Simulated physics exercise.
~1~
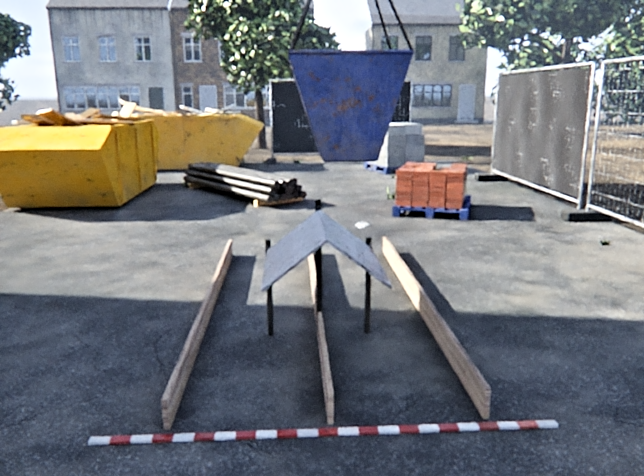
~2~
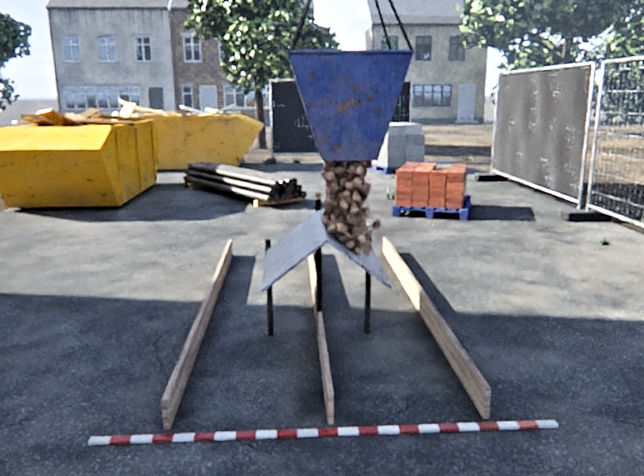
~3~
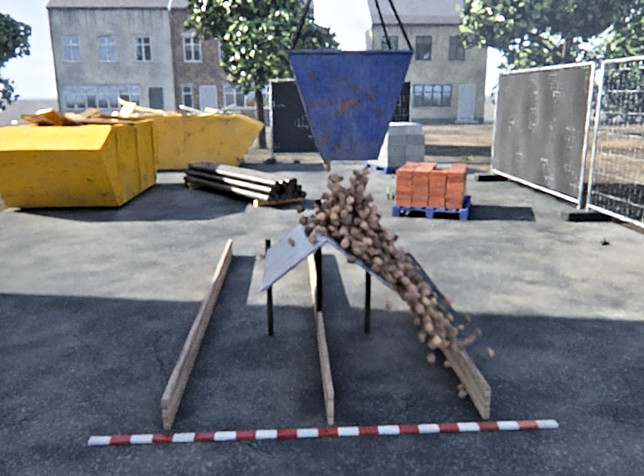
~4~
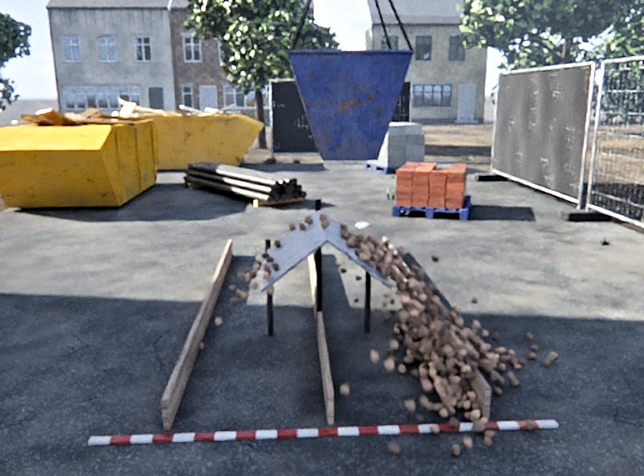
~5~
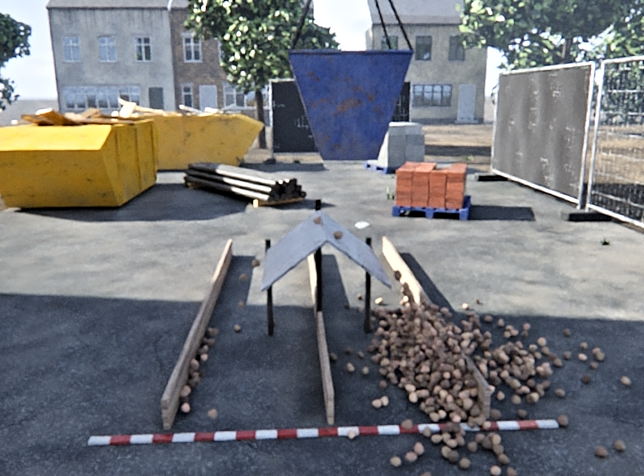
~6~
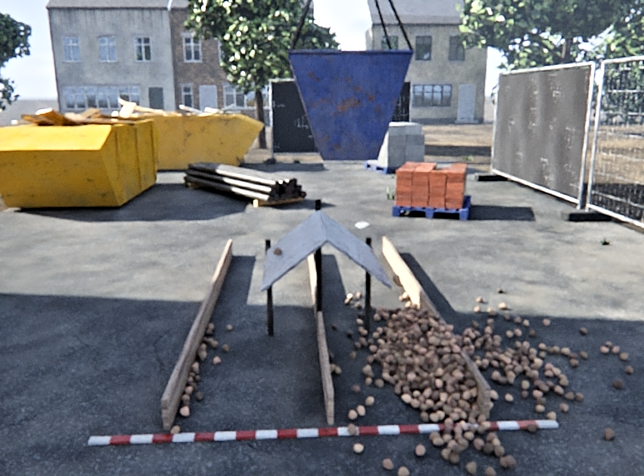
Rounded stones drop from a blue skip onto steel slopes and settle mostly right.
